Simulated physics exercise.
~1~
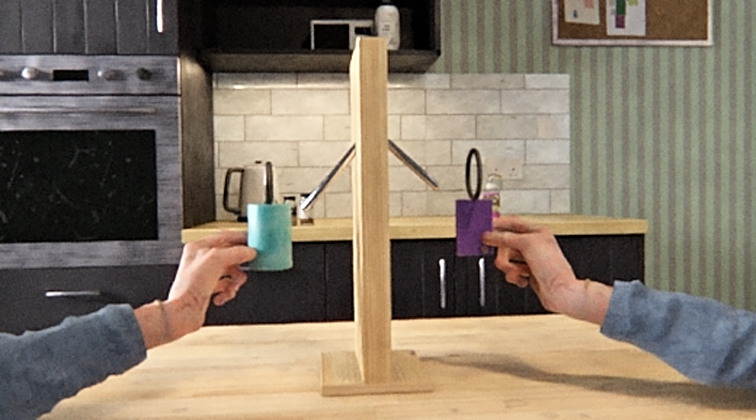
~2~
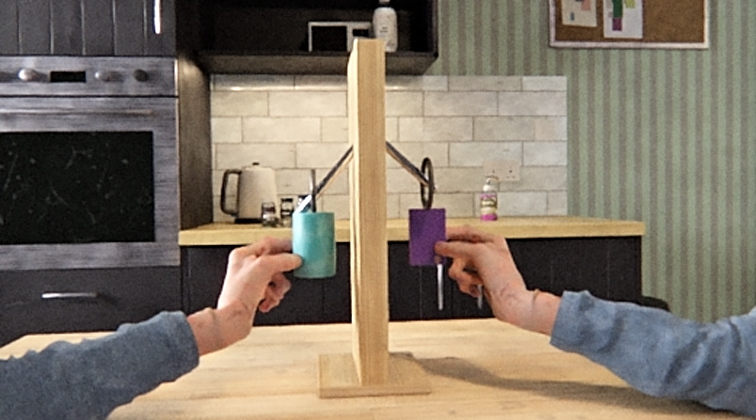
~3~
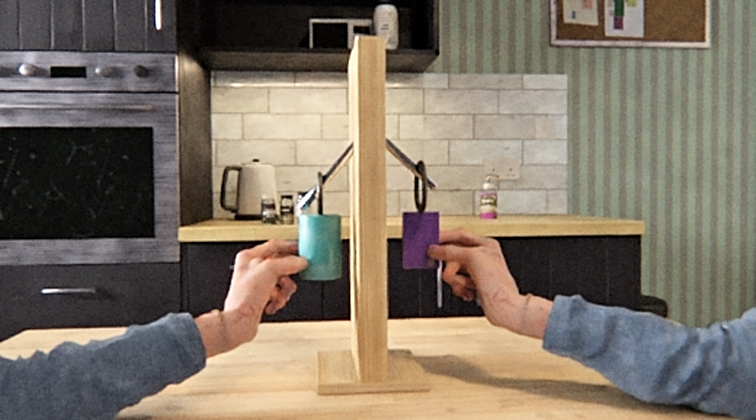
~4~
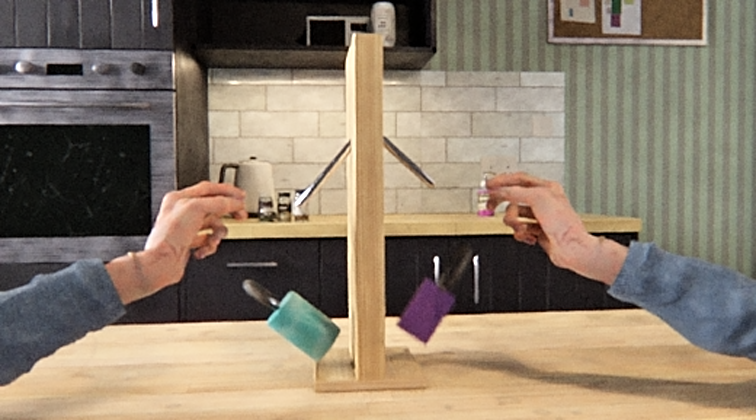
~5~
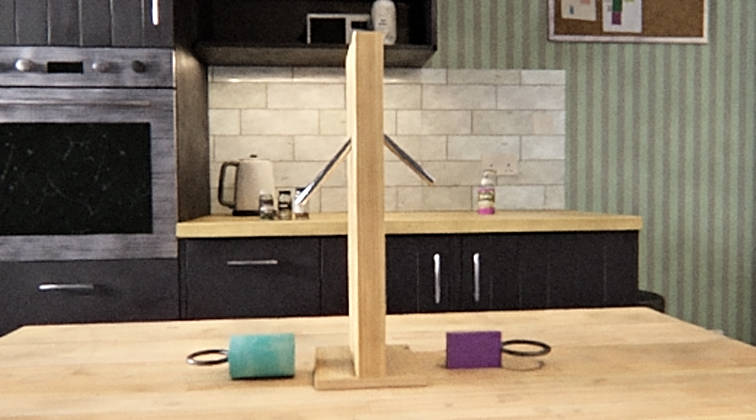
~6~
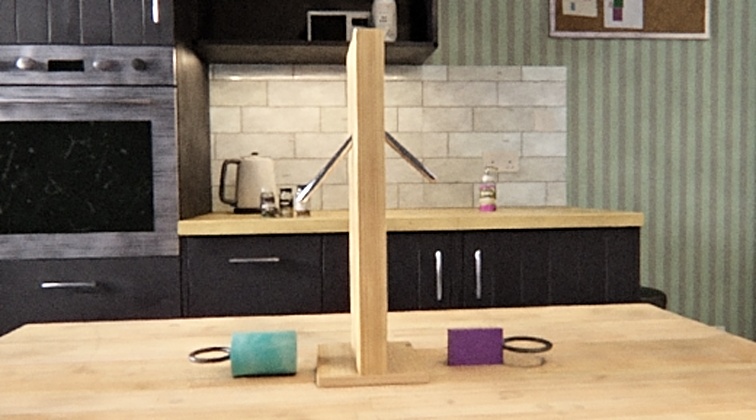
Two hands release a turquoise lantern and purple tag at sloping pegs, and both fall.
